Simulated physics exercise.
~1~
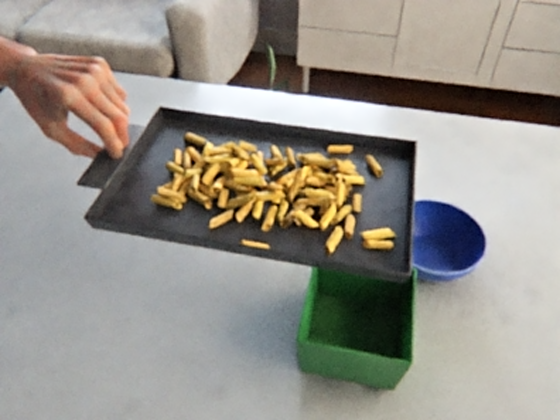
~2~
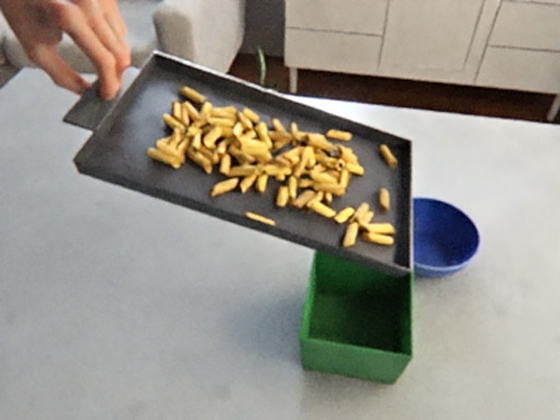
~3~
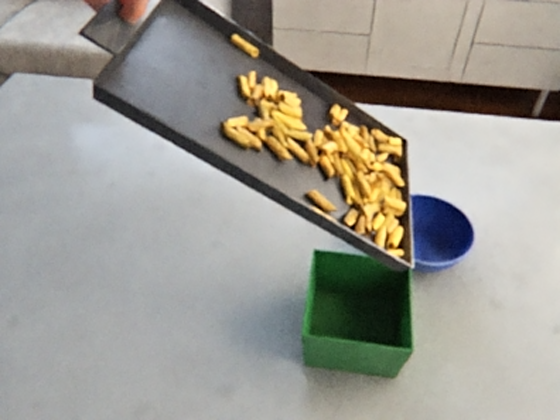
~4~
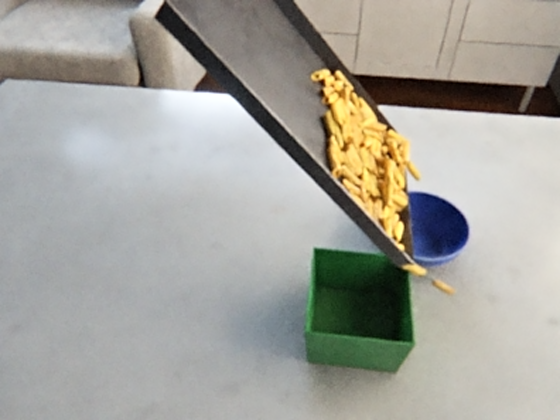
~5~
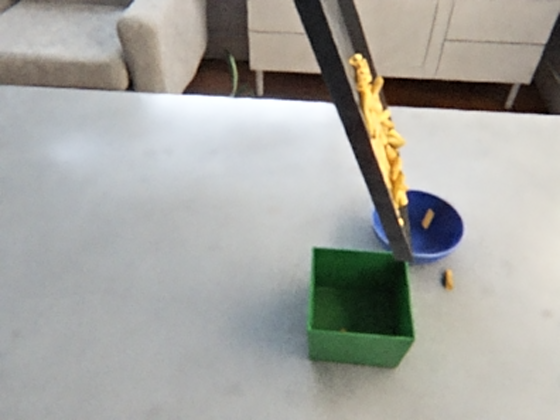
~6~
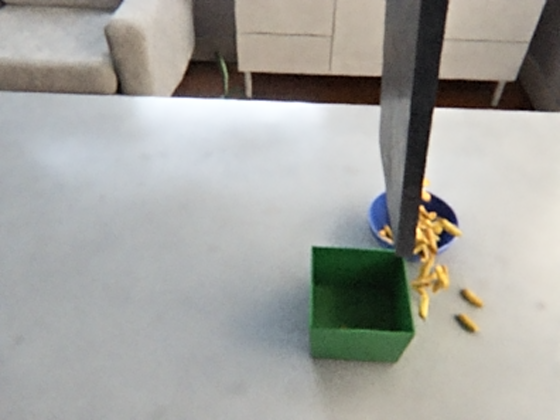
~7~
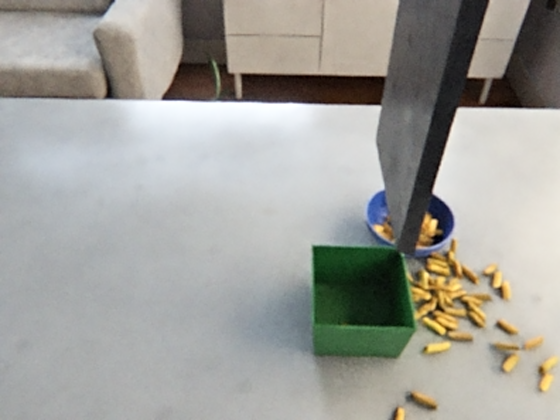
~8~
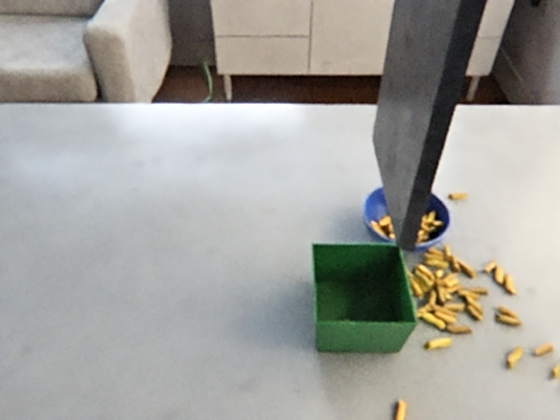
Dry pasta sliding off a dark tray tilted by a hand, missing the green tin, landing in a blue bowl and across the table.
